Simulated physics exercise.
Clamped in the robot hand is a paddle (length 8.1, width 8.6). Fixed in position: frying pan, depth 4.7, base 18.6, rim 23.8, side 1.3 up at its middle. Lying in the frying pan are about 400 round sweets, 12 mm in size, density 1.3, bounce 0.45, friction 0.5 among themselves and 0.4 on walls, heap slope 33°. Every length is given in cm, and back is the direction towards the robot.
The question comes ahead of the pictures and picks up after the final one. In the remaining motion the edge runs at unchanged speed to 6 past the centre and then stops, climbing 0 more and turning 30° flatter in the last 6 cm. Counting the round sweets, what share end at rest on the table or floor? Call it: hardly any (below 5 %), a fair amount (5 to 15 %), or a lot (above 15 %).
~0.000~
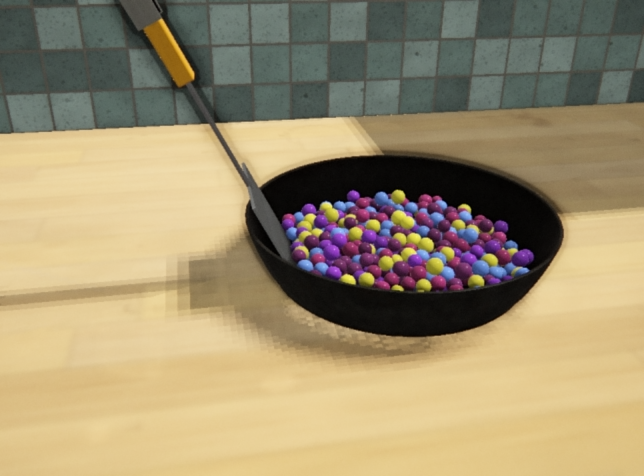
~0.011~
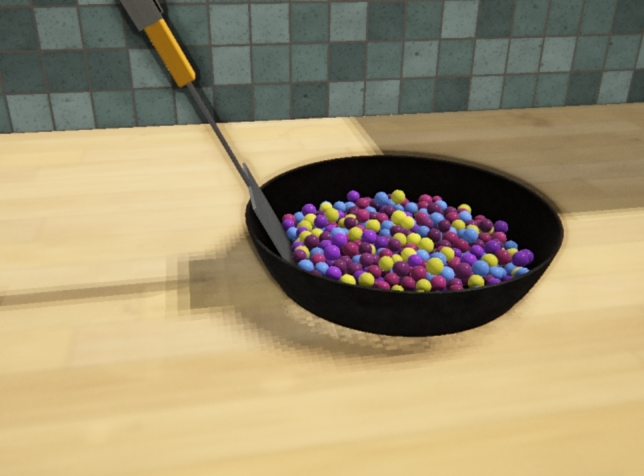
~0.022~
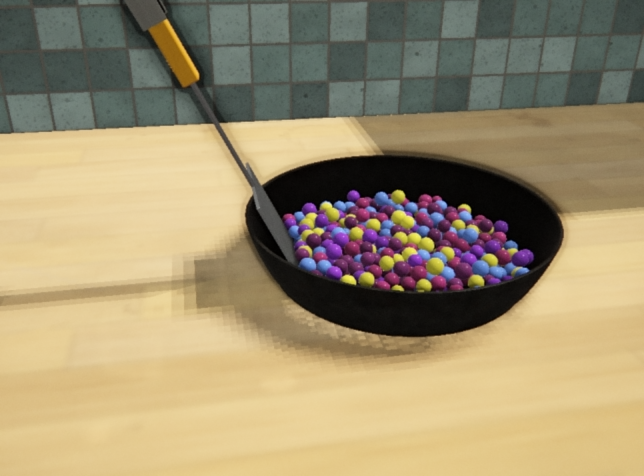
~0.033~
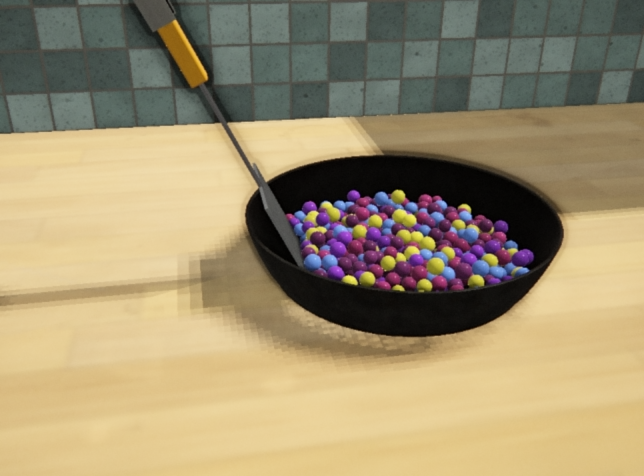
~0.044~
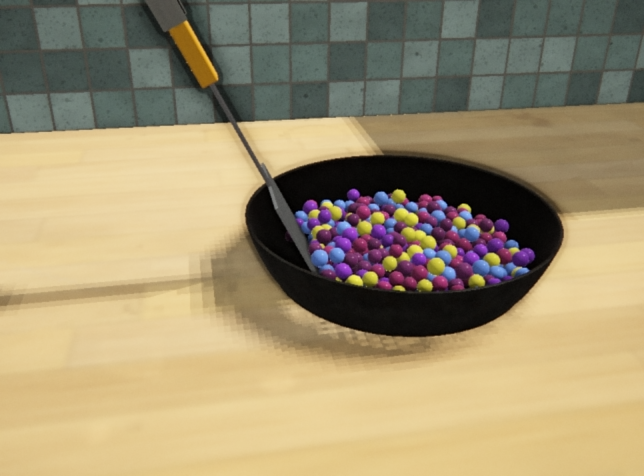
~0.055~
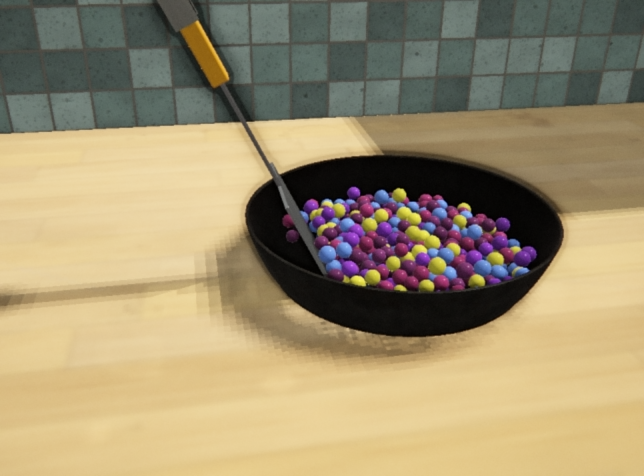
Hardly any.
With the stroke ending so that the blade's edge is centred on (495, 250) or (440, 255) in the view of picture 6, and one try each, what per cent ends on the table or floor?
Around 5 per cent for the first try and 0 per cent for the second.
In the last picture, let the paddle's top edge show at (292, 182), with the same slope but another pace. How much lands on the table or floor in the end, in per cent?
That share would be some 0 percent.
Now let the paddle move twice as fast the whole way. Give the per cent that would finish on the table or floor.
The share on the table or floor would be about 5 percent.
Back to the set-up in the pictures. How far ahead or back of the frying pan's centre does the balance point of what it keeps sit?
It sits some 4.0 centimetres ahead of centre.
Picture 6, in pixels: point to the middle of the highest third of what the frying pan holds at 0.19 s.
Near pixel (450, 225).
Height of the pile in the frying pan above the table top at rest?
Top of the heap: Roughly 6.0 cm above the table top.
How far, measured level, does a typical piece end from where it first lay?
It works out to roughly 3 cm.
By 0.12 s, sloping 64°, highest piece 5 above the table; 405 in the frying pan.
By 0.19 s, sloping 51°, highest piece 6 above the table; 405 in the frying pan.
By 0.42 s, sloping 34°, highest piece 5 above the table; 405 in the frying pan.
By 1.47 s, sloping 34°, highest piece 5 above the table; 405 in the frying pan.
Final count, 405 in the frying pan. That is 0 % on the table or floor.
